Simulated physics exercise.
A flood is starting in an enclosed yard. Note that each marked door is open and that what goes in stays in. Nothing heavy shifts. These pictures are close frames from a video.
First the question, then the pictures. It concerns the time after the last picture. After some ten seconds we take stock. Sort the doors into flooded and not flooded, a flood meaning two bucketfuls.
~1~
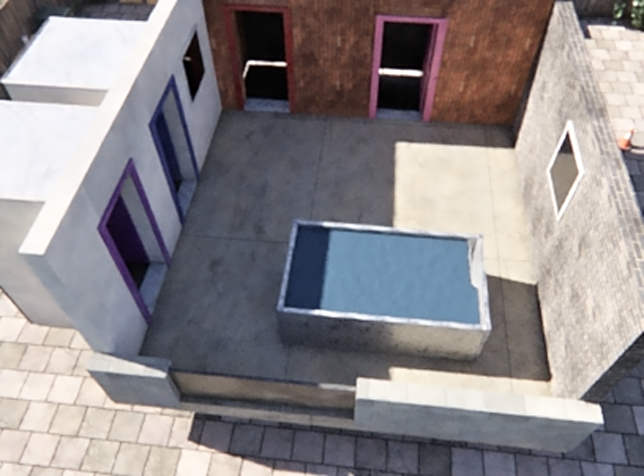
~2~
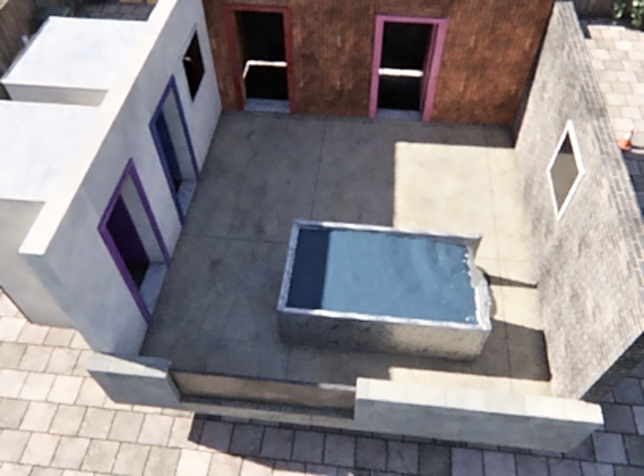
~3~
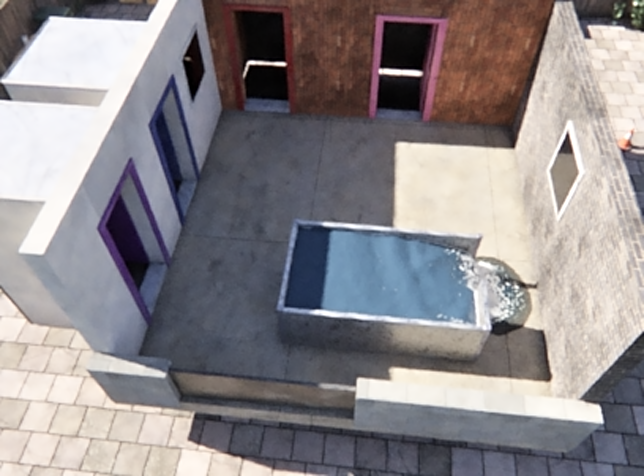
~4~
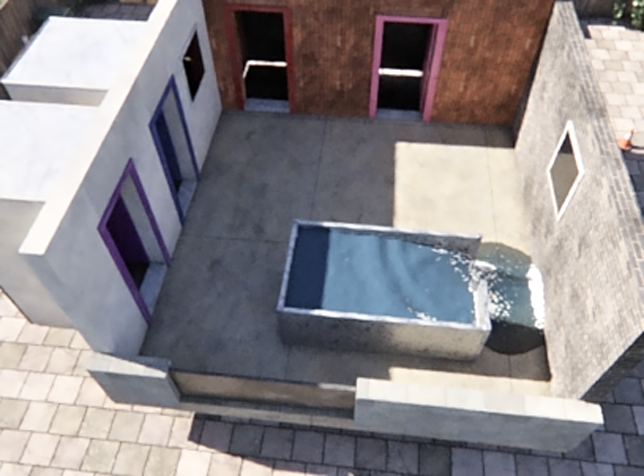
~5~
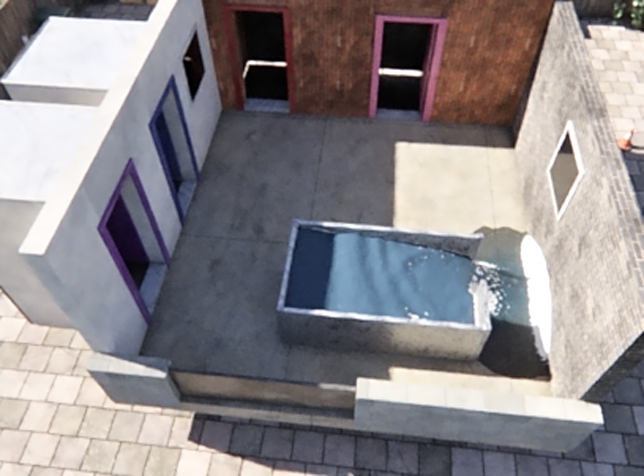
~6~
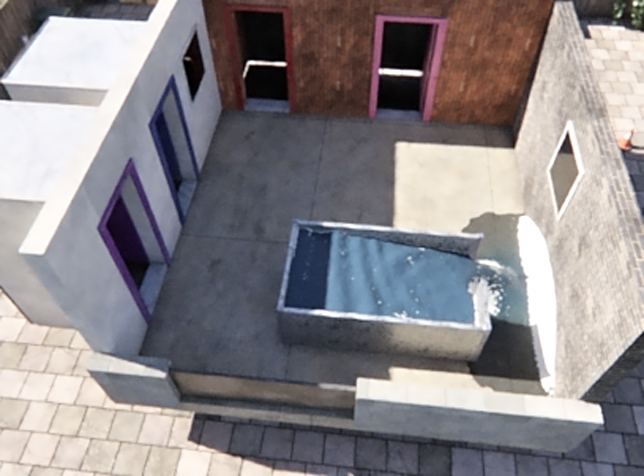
Sorted: Blue door - flooded; red door - not flooded; purple door - not flooded; pink door - flooded.
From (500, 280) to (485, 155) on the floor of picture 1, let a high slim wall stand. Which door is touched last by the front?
That'd be the blue-painted one.
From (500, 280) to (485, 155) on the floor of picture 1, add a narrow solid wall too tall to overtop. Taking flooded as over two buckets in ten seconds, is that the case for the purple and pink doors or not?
Result - purple door ends up beneath, pink door ends up above.
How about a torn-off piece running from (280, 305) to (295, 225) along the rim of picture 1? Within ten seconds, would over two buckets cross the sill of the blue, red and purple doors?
Lab note: Blue above the mark, red above the mark, purple above the mark.
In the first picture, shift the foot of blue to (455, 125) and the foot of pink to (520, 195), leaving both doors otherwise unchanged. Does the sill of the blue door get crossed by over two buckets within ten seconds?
Well, the blue door tops it.
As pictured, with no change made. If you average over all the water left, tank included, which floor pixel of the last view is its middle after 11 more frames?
Near pixel (429, 286).
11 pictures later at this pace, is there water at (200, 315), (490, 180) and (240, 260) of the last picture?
In that order the points end up high and dry, soaked and high and dry.
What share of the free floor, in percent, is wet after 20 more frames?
Around 55 percent, give or take.
A moment on, water covers 20 % of the floor; the blue door not reached, the red door not reached, the purple door not reached, the pink door not reached.
Next, water covers 35 % of the floor; the blue door not reached, the red door not reached, the purple door not reached, the pink door wet at the sill, nothing in.
Then, water covers 55 % of the floor; the blue door not reached, the red door wet at the sill, nothing in, the purple door not reached, the pink door over two buckets in.
Later, water covers 85 % of the floor; the blue door under two buckets in, the red door wet at the sill, nothing in, the purple door wet at the sill, nothing in, the pink door over two buckets in.
In the end, water covers 100 % of the floor; the blue door far over two buckets in, the red door under two buckets in, the purple door wet at the sill, nothing in, the pink door far over two buckets in.
